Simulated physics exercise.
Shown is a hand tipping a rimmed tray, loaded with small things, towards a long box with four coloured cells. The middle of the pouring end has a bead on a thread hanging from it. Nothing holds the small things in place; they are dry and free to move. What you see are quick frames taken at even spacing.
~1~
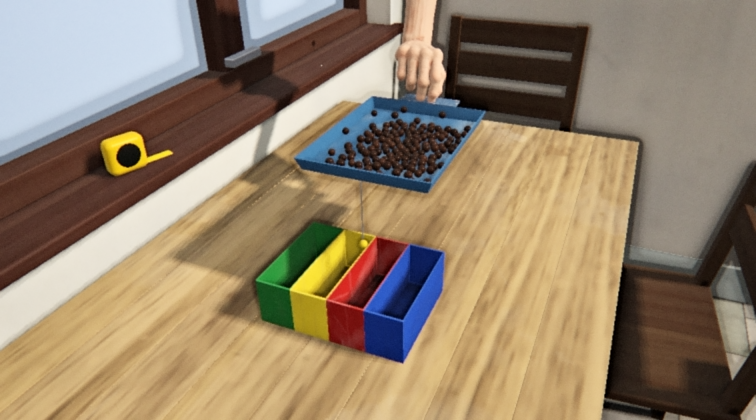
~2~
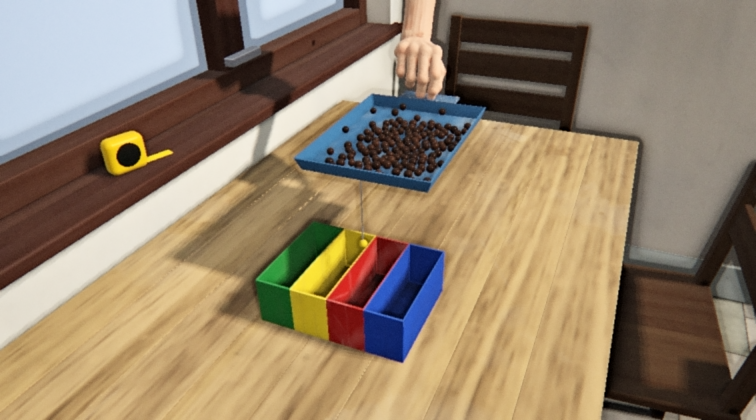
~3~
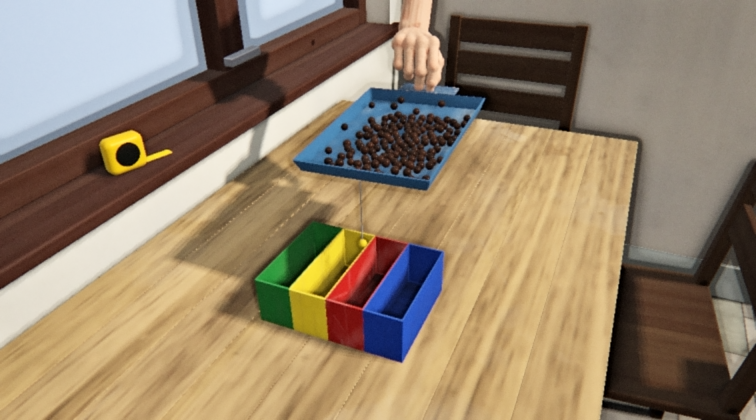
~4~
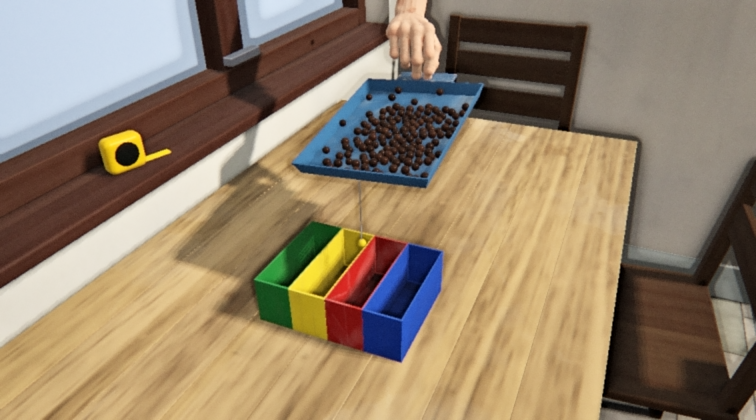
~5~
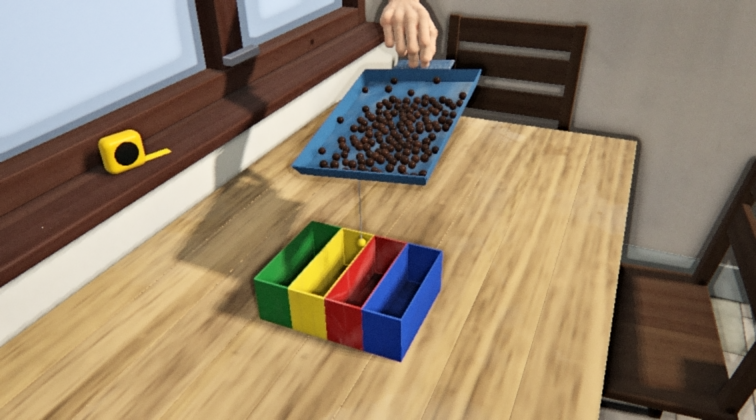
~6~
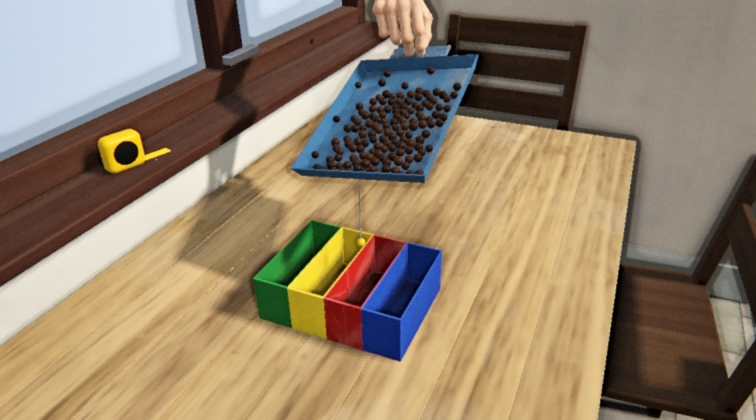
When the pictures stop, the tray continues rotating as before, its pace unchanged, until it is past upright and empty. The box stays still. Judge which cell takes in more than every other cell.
The green cell takes in the most.
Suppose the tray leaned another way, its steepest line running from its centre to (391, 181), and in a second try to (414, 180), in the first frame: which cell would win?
First try: That blue cell. Second try: The blue cell.
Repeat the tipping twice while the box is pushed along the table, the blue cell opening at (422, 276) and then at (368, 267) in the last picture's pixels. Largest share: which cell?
Taking the two placings in order, you'd get the green cell and then that yellow cell.
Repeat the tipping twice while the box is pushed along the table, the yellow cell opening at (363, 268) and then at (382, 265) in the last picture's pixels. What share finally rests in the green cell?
First try: Roughly 20 per cent; second try: Roughly 10 per cent.
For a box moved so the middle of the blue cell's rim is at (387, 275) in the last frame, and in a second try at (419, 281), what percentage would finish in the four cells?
About 90 per cent, then about 50 per cent.
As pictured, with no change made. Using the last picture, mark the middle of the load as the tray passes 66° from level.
Load centre: Approx. (313, 184).
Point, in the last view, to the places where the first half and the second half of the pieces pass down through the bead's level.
Roughly at (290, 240) first, and then at (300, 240).
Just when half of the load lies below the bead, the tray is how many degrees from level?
Somewhere near 75 degrees, I'd say.
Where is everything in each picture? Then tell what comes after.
Corners of the pouring end near (301, 156) and (428, 180), level; middle of the load near (408, 146), chocolate balls; bead on its thread near (363, 244); green cell near (275, 301); yellow cell near (310, 311); red cell near (346, 322); blue cell near (384, 333), in the first frame.
Corners of the pouring end near (300, 157) and (427, 179), level; middle of the load near (408, 145), in the second frame.
Corners of the pouring end near (299, 158) and (426, 177), tipped barely, lowest at the left corner; middle of the load near (407, 141), in the third frame.
Corners of the pouring end near (298, 161) and (424, 175), tipped a little, lowest at the left corner; middle of the load near (405, 135), in the fourth frame.
Corners of the pouring end near (298, 163) and (423, 173), tipped clearly, lowest at the left corner; middle of the load near (402, 130), a little on the move, in the fifth frame.
Corners of the pouring end near (297, 165) and (421, 171), tipped clearly, lowest at the left corner; middle of the load near (396, 128), all but a few on the move; green cell near (273, 299); yellow cell near (307, 309); red cell near (343, 320); blue cell near (381, 331), in the sixth frame.
Shortly afterwards, tray tipped steeply; near half on the tray; a little in the green cell; a little in the yellow cell; only a few in the red cell; near a quarter falling or outside the box.
Next, tray tipped past a quarter turn; near two thirds in the green cell; a little in the yellow cell; only a few in the red cell; near a quarter falling or outside the box.
Some moments later, tray tipped past a quarter turn; near two thirds in the green cell; a little in the yellow cell; only a few in the red cell; near a quarter falling or outside the box.
In the end, tray tipped past a quarter turn; near two thirds in the green cell; a little in the yellow cell; only a few in the red cell; none at all in the blue cell; near a quarter outside the box.
